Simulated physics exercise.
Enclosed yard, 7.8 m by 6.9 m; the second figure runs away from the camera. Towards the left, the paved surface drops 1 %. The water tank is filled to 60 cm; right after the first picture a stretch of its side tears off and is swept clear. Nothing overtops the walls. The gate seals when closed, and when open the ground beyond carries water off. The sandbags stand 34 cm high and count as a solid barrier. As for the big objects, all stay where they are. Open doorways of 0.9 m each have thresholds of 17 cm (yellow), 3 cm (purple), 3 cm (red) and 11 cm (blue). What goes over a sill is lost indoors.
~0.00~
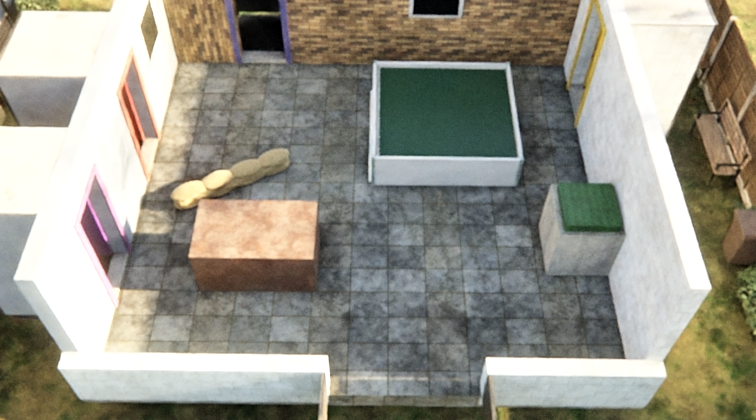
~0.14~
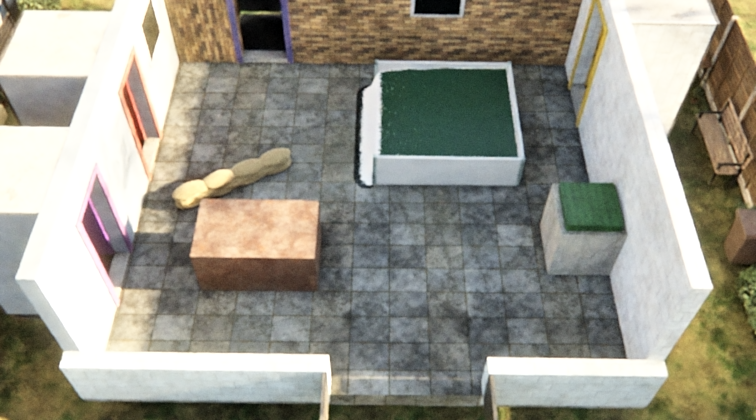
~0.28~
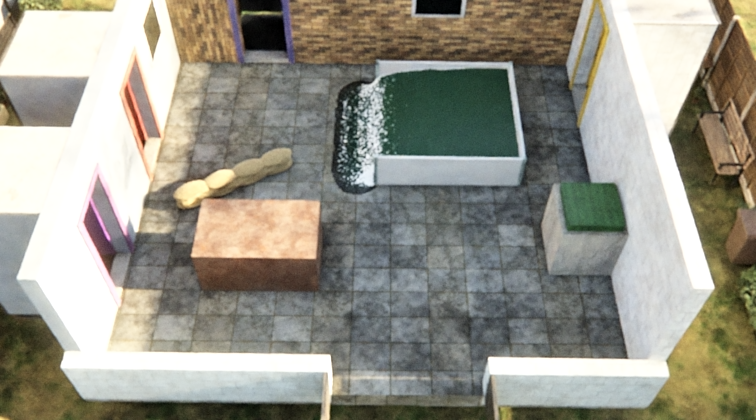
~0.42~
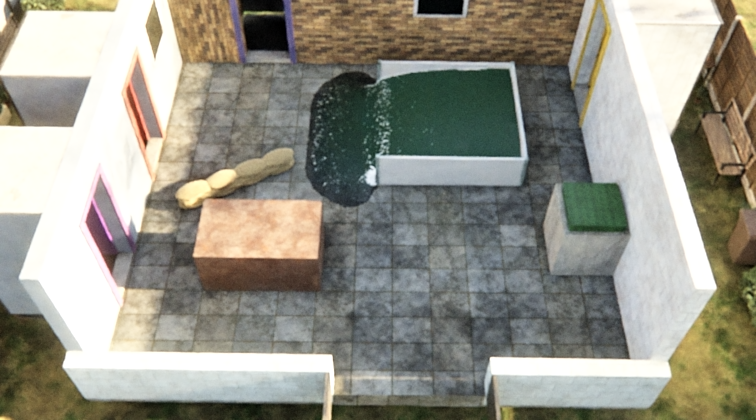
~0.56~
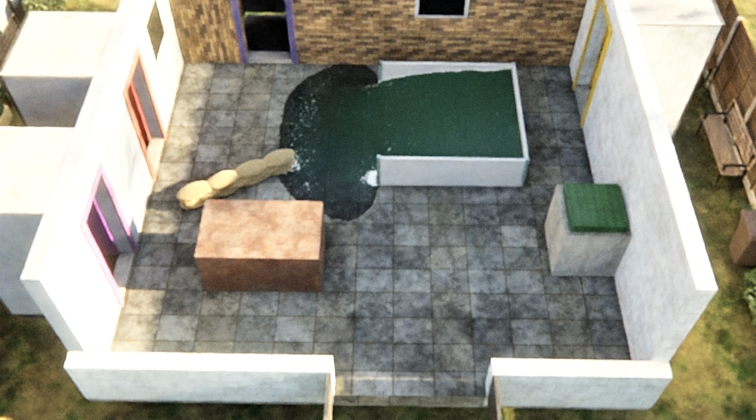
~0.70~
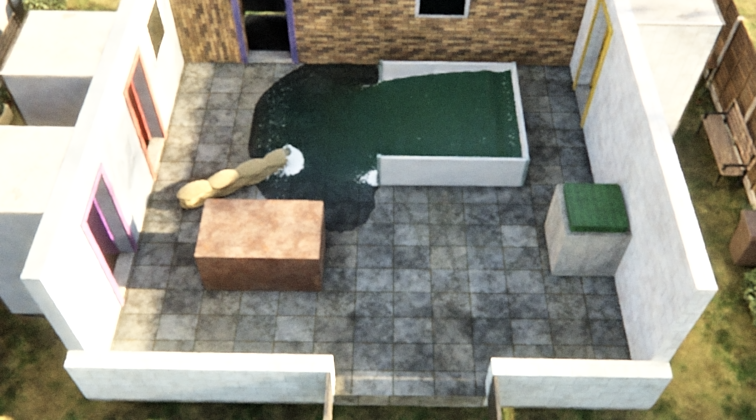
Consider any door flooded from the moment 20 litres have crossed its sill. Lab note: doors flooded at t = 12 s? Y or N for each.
Yellow door N, purple door Y, red door Y, blue door Y.
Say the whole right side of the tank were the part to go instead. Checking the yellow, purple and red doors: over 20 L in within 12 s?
At yellow the amount is higher than the mark, at purple it is higher than the mark, and at red it is higher than the mark.
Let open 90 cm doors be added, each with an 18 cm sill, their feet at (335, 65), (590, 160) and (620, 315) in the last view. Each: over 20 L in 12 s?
Result in order - not enough, not enough, not enough.
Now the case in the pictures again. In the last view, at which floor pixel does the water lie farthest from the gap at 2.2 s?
That's around (123, 301) in the last picture.
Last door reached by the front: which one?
Door: Yellow.
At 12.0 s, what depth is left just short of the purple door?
Depth: Approx. 7.0 cm.
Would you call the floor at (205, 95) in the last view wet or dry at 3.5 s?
Looks like it's submerged.
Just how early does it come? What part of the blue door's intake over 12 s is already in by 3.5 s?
20 percent or so by then.
After 1.4 s water covers 30 % of the floor and is deepest (37 cm) near (298, 165); yellow door not reached, purple door not reached, red door 5 cm at the sill, 5 L in, blue door 11 cm at the sill, 0 L in.
After 2.2 s water covers 35 % of the floor and is deepest (50 cm) near (193, 64); yellow door not reached, purple door 8 cm at the sill, 3 L in, red door 17 cm at the sill, 63 L in, blue door 15 cm at the sill, 1 L in.
After 3.5 s water covers 40 % of the floor and is deepest (34 cm) near (183, 70); yellow door not reached, purple door 10 cm at the sill, 33 L in, red door 21 cm at the sill, 214 L in, blue door 22 cm at the sill, 16 L in.
After 7.0 s water covers 65 % of the floor and is deepest (20 cm) near (118, 321); yellow door not reached, purple door 7 cm at the sill, 112 L in, red door 15 cm at the sill, 479 L in, blue door 11 cm at the sill, 84 L in.
After 12.0 s water covers 95 % of the floor and is deepest (10 cm) near (596, 382); yellow door 3 cm at the sill, 0 L in, purple door 7 cm at the sill, 174 L in, red door 9 cm at the sill, 623 L in, blue door 6 cm at the sill, 85 L in.
